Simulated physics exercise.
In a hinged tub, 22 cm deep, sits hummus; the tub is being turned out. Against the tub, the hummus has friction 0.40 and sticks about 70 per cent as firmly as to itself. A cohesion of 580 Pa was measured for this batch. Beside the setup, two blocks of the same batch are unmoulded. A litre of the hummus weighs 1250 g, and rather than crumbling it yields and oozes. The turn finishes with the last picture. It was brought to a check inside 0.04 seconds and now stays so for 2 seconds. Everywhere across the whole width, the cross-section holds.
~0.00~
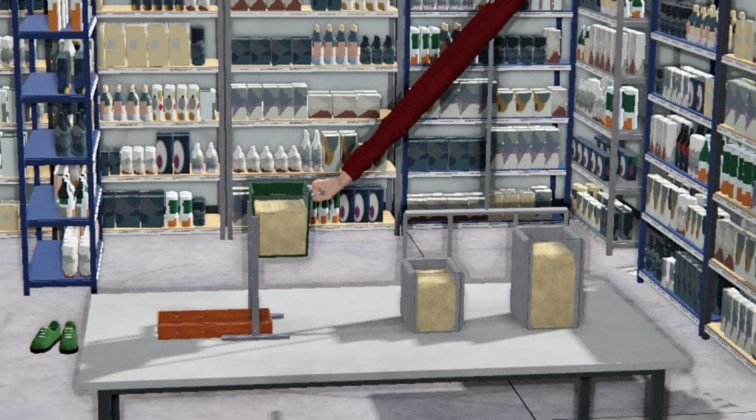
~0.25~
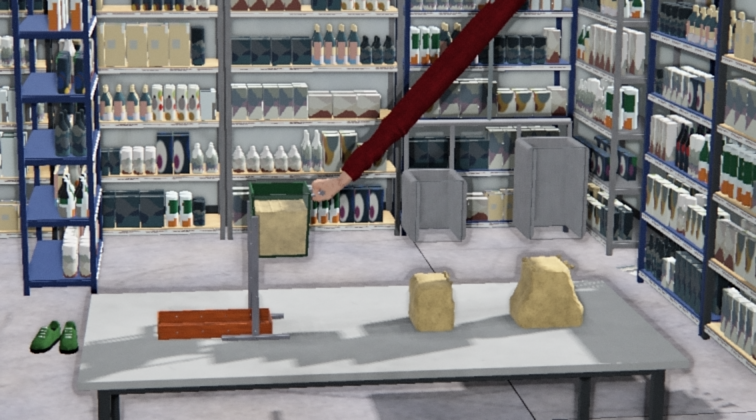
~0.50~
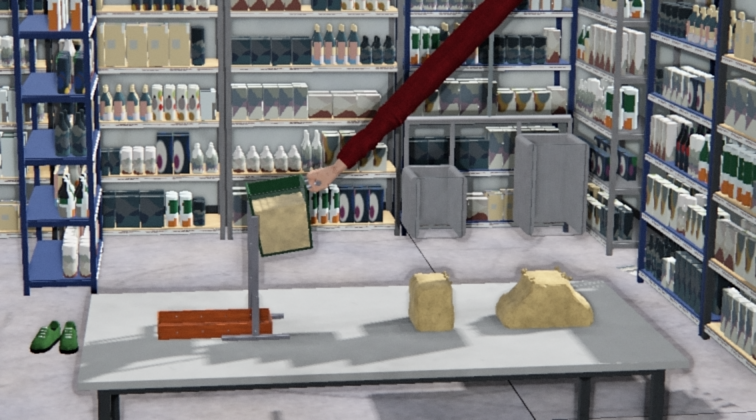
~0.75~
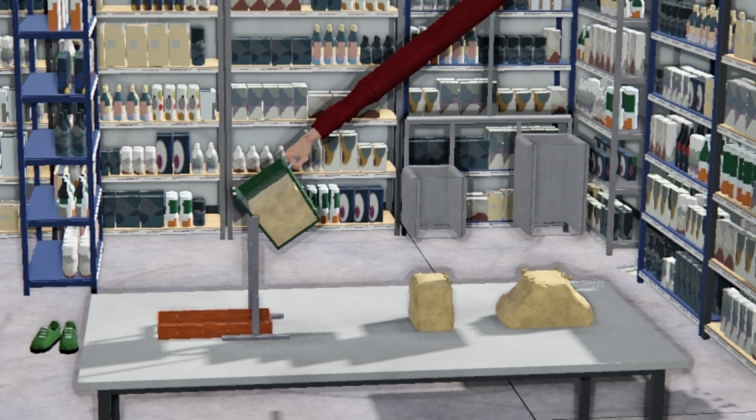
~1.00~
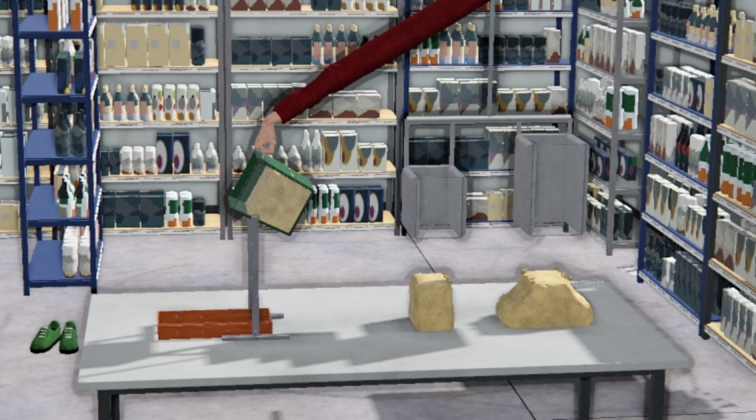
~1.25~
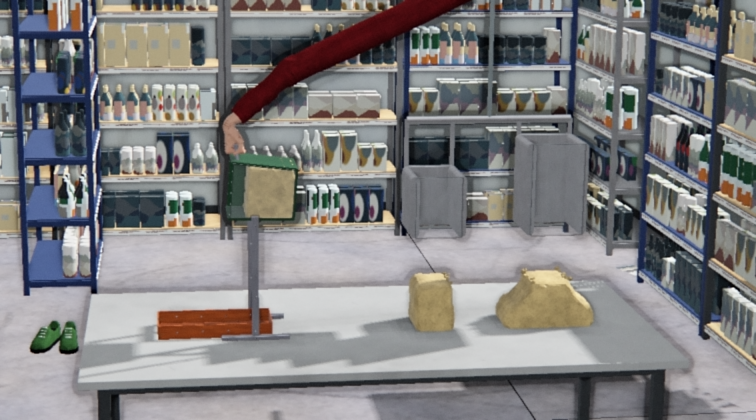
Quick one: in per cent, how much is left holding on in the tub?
Expect around 100 %.
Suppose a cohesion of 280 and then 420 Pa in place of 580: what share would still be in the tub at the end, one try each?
First 65 %, second 100 %.
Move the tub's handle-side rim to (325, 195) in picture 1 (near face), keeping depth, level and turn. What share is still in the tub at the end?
About 70 per cent.
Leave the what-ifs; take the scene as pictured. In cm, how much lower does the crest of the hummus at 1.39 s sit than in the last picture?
About 1 cm.
After 1.39 s, the tub is at 86 degrees and holds 100 %.
After 1.56 s, the tub is at 86 degrees and holds 100 %.
After 1.73 s, the tub is at 86 degrees and holds 100 %.
After 1.90 s, the tub is at 86 degrees and holds 100 %.
After 3.25 s, at the end, the tub is at 86 degrees and holds 100 %.
